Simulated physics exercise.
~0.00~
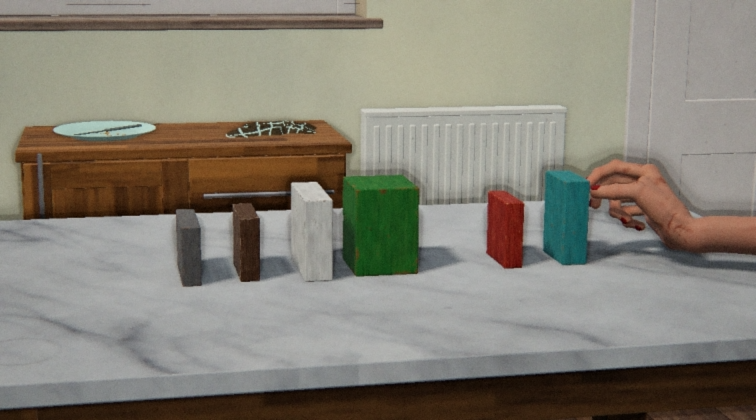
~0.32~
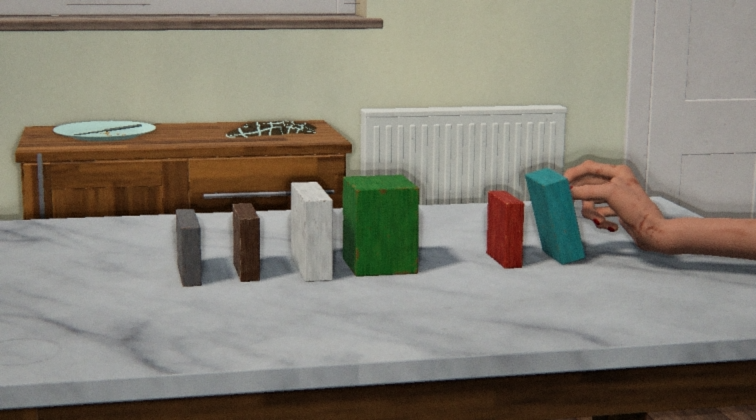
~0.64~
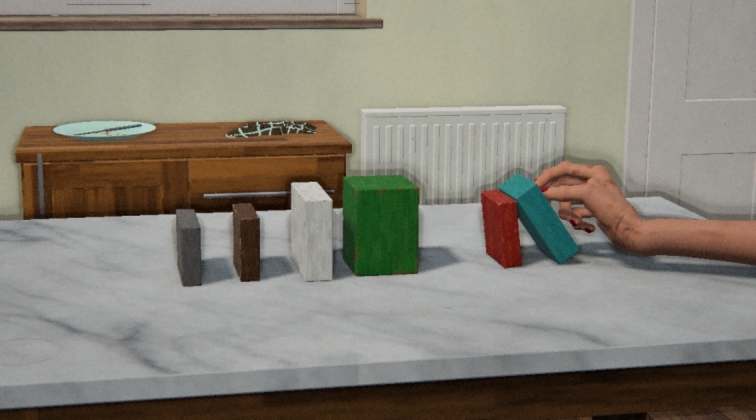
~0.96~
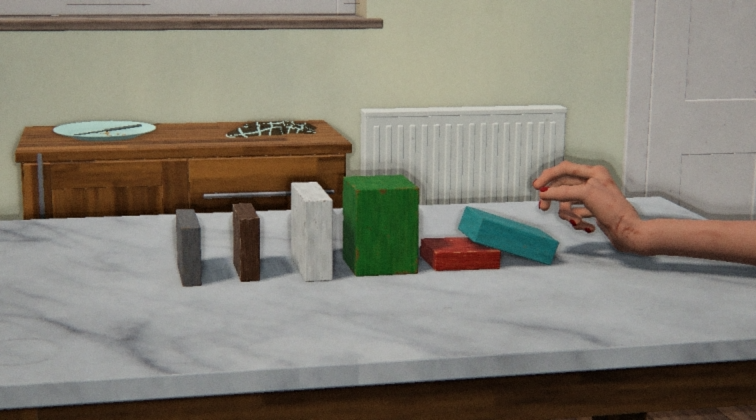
On a marble-topped table, a hand tipping a turquoise block leftward onto a red one, which falls flat beside still-standing green, white, brown and grey blocks.
